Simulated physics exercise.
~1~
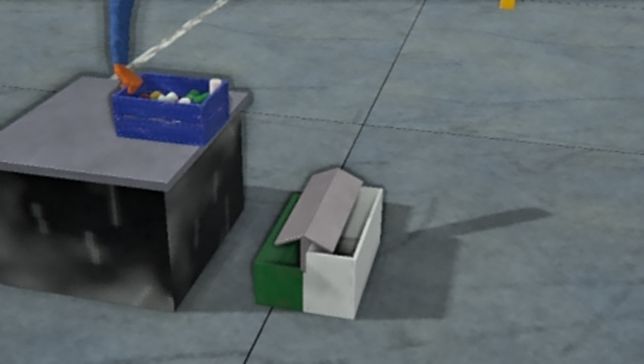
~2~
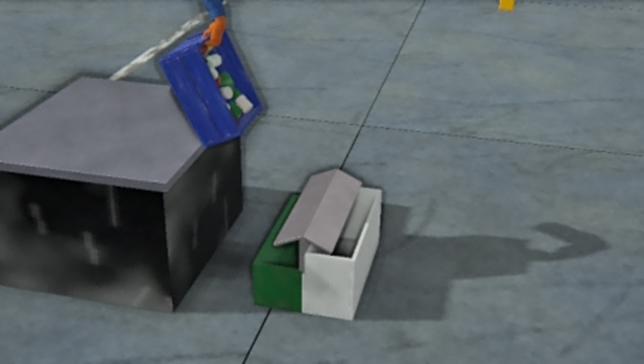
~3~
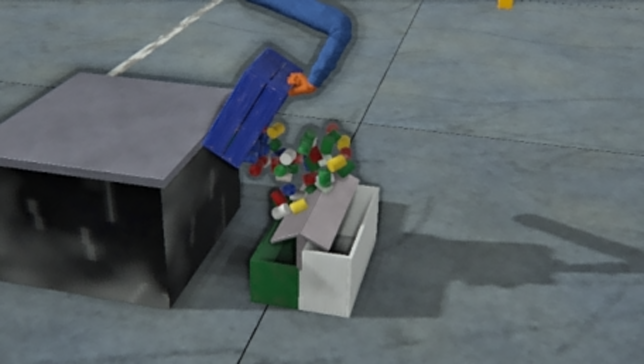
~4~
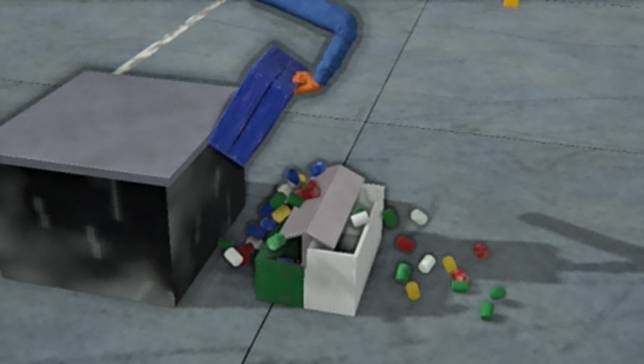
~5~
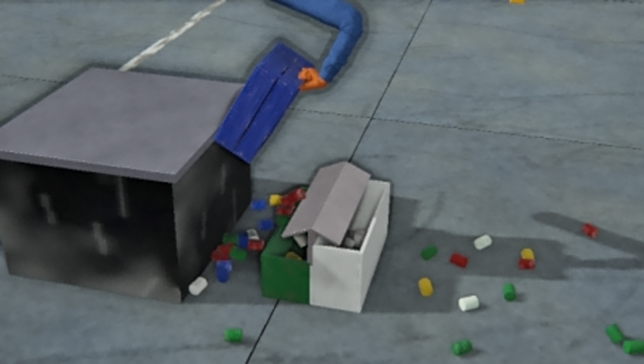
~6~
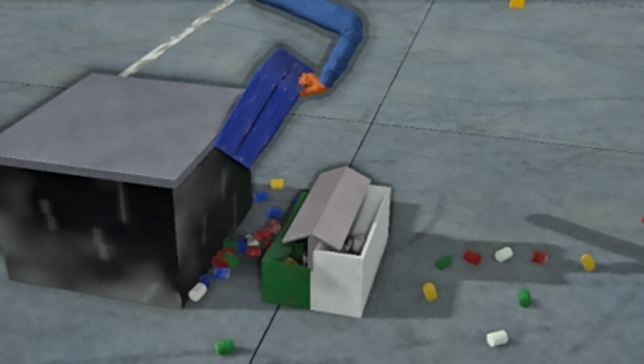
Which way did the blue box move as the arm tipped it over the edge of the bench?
The blue box moved to the right as the arm tipped it over the edge.
